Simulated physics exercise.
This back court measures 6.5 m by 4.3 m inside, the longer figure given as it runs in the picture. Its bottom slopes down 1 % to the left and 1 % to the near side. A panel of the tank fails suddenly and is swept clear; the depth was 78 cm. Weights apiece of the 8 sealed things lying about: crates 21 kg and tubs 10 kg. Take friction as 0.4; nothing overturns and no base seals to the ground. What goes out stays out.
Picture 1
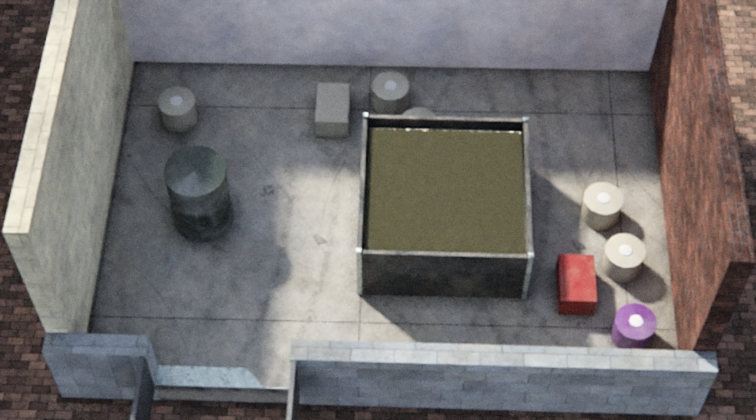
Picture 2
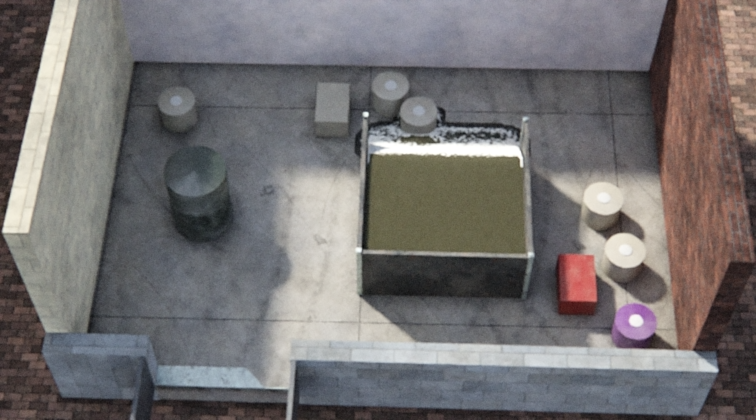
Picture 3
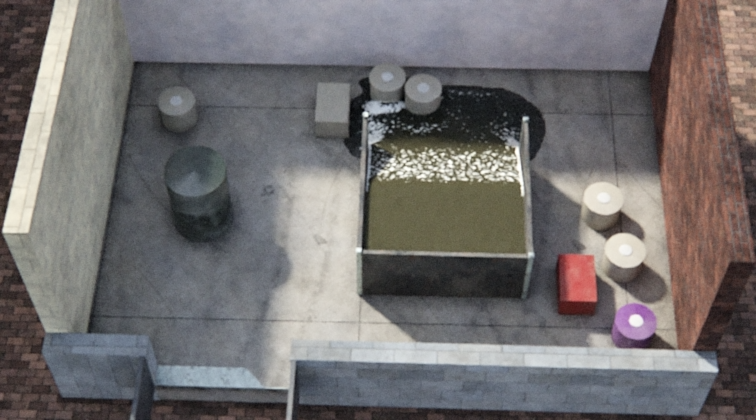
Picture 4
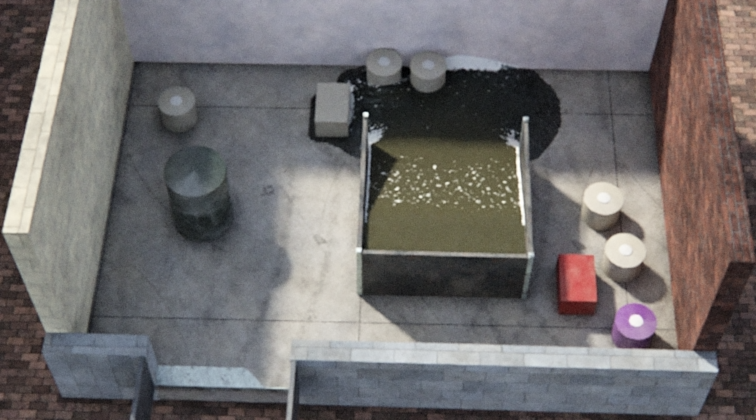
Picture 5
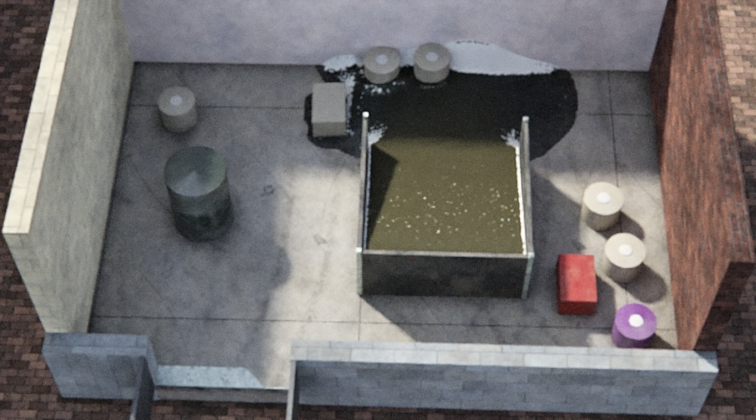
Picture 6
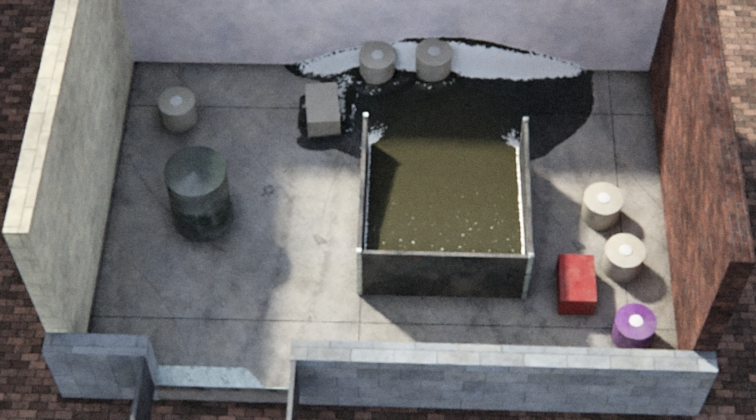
Dark water pours from the tank's open far side, spreads to the wall and shifts grey tubs.
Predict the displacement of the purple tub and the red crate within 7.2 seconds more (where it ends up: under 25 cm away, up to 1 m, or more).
The purple tub ends far away; the red crate gets carried off.
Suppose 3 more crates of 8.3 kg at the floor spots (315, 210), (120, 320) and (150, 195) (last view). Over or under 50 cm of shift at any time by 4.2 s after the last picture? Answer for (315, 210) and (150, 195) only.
In turn: Under, more.
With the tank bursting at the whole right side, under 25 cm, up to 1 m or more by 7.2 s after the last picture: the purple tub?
In that case the purple tub gets carried off.
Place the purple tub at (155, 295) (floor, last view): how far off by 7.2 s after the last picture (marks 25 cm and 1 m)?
It travels far.
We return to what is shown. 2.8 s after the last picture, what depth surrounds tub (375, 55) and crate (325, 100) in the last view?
About 9 and 5 cm.
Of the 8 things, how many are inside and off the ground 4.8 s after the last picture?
At that moment 3.
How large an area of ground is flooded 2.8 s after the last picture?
Some 24 m2.
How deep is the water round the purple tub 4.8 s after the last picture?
About 12 cm.
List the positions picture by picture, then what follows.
In the first picture, the purple tub at (636, 321), on the bottom; the red crate at (578, 277), on the bottom; water covers 3.2 m2; 0 of 8 have shifted.
In the second picture, the purple tub at (636, 321), on the bottom; the red crate at (578, 277) rests on the ground; water covers 4.2 m2; 1 of 8 have shifted.
In the third picture, the purple tub at (636, 321), on the bottom; the red crate at (578, 277), on the bottom; water covers 5.5 m2; 2 of 8 have shifted.
In the fourth picture, the purple tub at (636, 321) rests on the ground; the red crate at (578, 277), on the bottom; 6.7 m2 under water; 2 of 8 have shifted.
In the fifth picture, the purple tub at (636, 321), on the bottom; the red crate at (578, 277), on the bottom; water covers 7.3 m2; 2 of 8 have shifted.
In the sixth picture, the purple tub at (636, 321), on the bottom; the red crate at (578, 277), on the bottom; 7.7 m2 under water; 3 of 8 have shifted.
Then, 0.9 s after the last picture the purple tub is near (636, 321), 0.0 m from its start, aground; the red crate is near (578, 277), 0.0 m from its start, aground; 0 of 8 are out; 2 afloat.
Then, 2.8 s after the last picture the purple tub is near (609, 337), 0.4 m from its start, afloat; the red crate is near (531, 302), 0.6 m from its start, aground; 0 of 8 are out; 4 afloat.
Then, 4.8 s after the last picture the purple tub is near (473, 337), 1.8 m from its start, afloat; the red crate is near (373, 309), 2.3 m from its start, aground; 2 of 8 are out; 3 afloat.
Then, 7.2 s after the last picture the purple tub has gone out; the red crate is near (211, 314), 4.1 m from its start, afloat; 3 of 8 are out; 4 afloat.
